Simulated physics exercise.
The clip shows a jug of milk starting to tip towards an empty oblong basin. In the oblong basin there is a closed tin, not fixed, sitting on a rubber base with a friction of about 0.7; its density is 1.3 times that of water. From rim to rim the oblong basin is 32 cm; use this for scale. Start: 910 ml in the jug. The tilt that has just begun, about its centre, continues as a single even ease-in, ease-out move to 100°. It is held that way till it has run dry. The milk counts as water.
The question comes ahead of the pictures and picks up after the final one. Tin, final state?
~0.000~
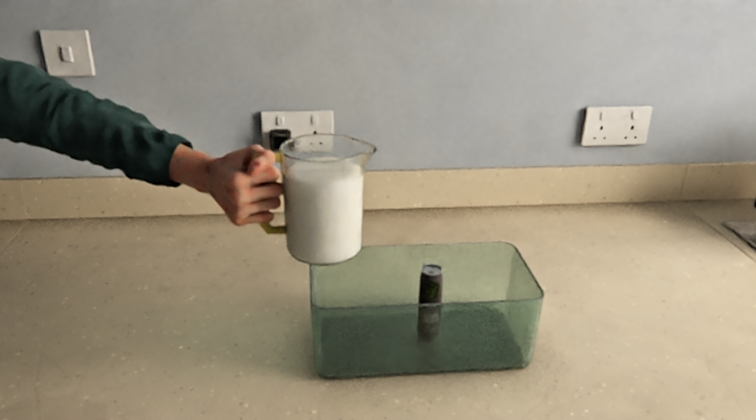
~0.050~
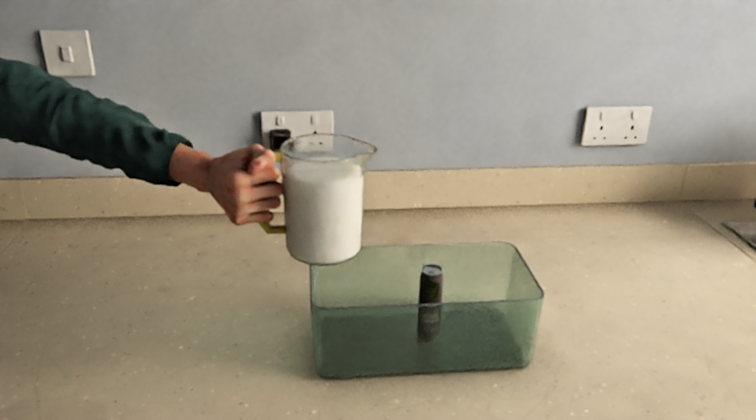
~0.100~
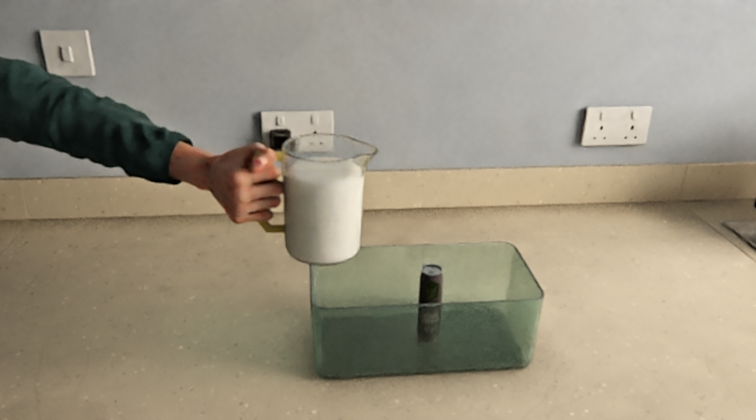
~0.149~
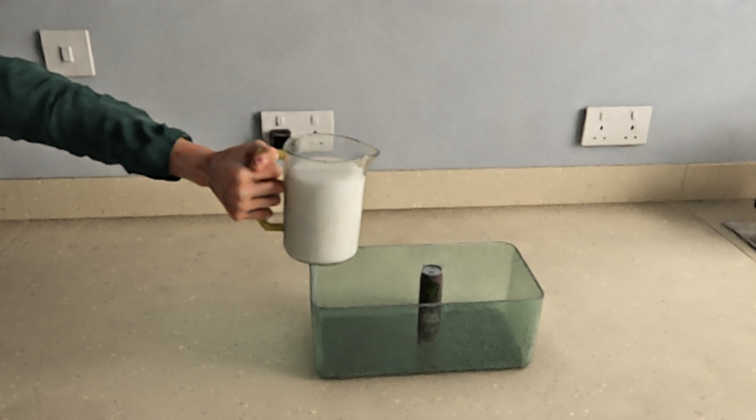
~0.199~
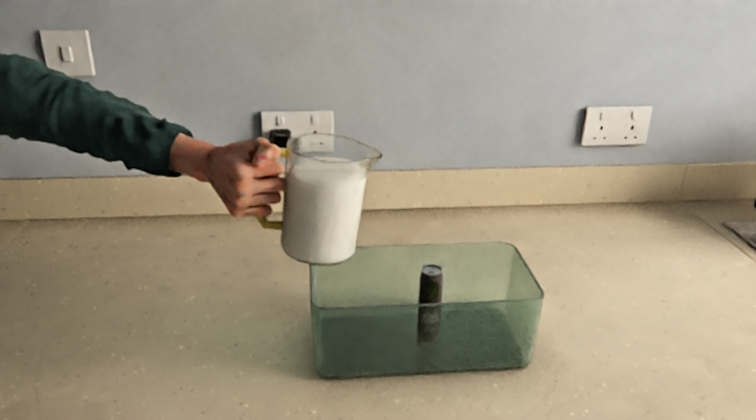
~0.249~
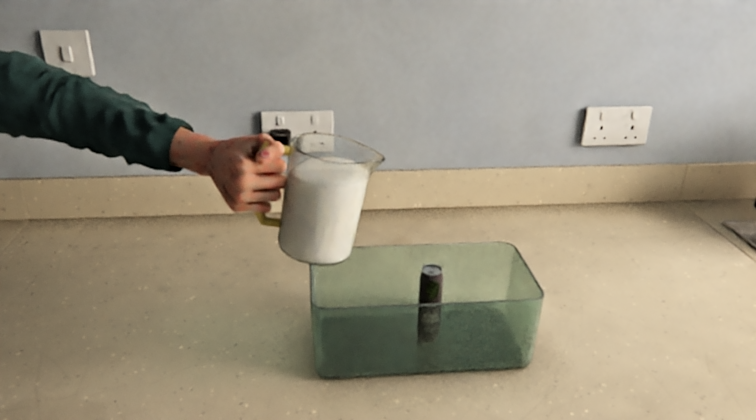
Overturned.
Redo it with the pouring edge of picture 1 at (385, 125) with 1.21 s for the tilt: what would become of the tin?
It does not tip.
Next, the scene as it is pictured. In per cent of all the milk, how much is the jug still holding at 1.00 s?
About 48 percent.
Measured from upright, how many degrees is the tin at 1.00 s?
It leans about 0° from upright.
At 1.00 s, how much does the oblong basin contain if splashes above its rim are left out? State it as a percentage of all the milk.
Reading: Approx. 36 %.
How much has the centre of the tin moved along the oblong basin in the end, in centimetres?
In the end the tin's centre has shifted about 7.5 centimetres.
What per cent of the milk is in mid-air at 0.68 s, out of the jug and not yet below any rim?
Roughly 8 percent.
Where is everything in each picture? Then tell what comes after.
It leans 0°; its right rim is at (376, 148); the milk meets the walls at (284, 170) and (361, 168); the oblong basin's rim runs from (311, 278) to (528, 269); the tin's top is at (432, 273), in the first picture.
It leans 0°; its right rim is at (377, 148); the milk meets the walls at (284, 170) and (361, 168), in the second picture.
It leans 2°; its right rim is at (378, 149); the milk meets the walls at (285, 169) and (362, 168), in the third picture.
It leans 4°; its right rim is at (380, 151); the milk meets the walls at (286, 169) and (363, 168), in the fourth picture.
It leans 7°; its right rim is at (382, 154); the milk meets the walls at (288, 169) and (365, 169), in the fifth picture.
It leans 10°; its right rim is at (385, 158); the milk meets the walls at (289, 170) and (367, 170), in the sixth picture.
Then, 0.68 s in, the tilt is 61° and 92 per cent is still to pour; the tin stands where it began.
Then, 1.00 s in, the tilt is 94° and 48 per cent is still to pour; the tin stands where it began.
Then, 1.33 s in, the tilt is 100° and 9 per cent is still to pour; the tin lies on its side.
Then, 1.69 s in, the tilt is 100° and 1 per cent is still to pour; the tin lies on its side.
Finally, the tin lies on its side.
